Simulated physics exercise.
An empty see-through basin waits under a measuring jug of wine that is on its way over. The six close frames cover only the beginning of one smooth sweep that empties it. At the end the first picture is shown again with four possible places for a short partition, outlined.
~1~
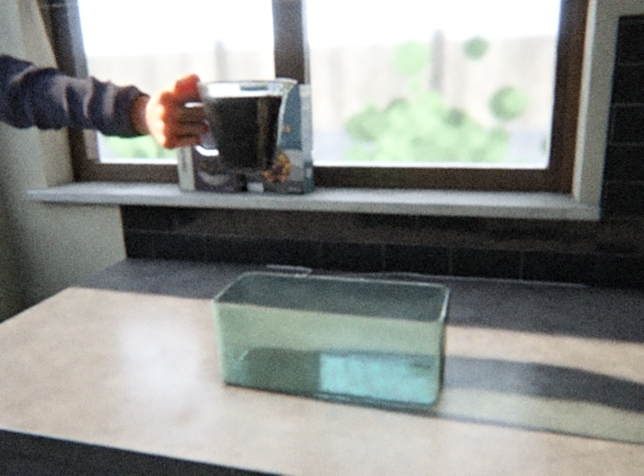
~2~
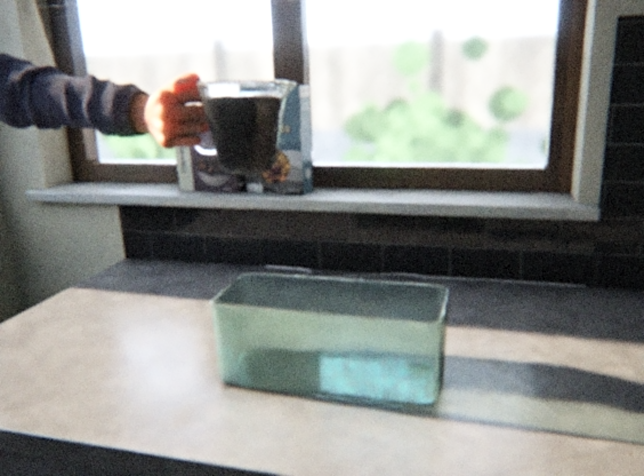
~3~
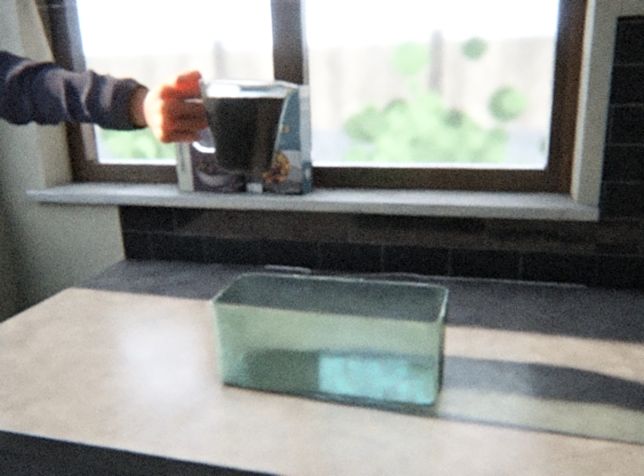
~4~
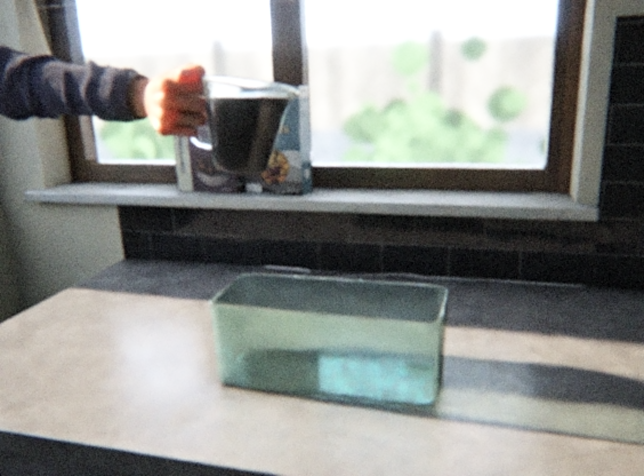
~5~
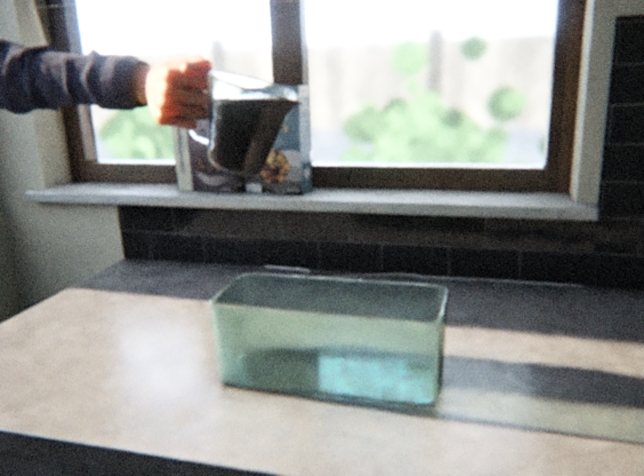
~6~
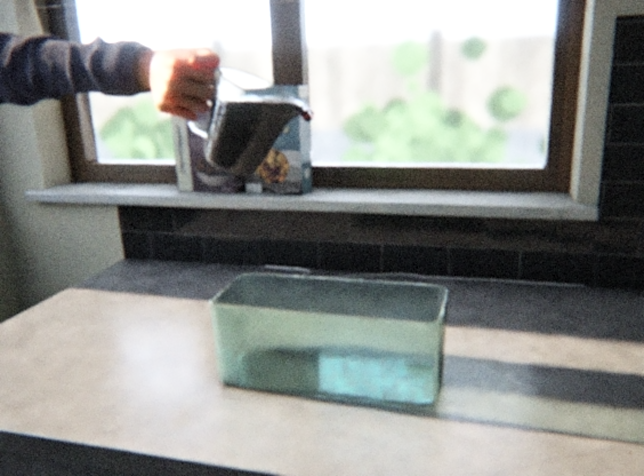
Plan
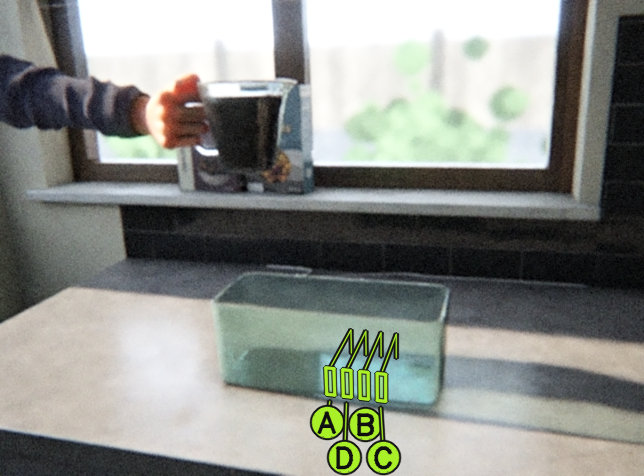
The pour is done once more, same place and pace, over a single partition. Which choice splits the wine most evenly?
Use slot B.
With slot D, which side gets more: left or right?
The right one.
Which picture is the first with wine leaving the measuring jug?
In picture 6.
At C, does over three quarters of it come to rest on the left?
Yes.
On the marked copy, A at (329, 401); B at (363, 405); C at (380, 407); D at (346, 403).
Choosing A, about 6 % ends left of the wall and 91 % right of it.
Choosing B, about 46 % ends left of the wall and 52 % right of it.
Choosing C, about 82 % ends left of the wall and 13 % right of it; 4 % is lost outside.
Choosing D, about 21 % ends left of the wall and 77 % right of it.
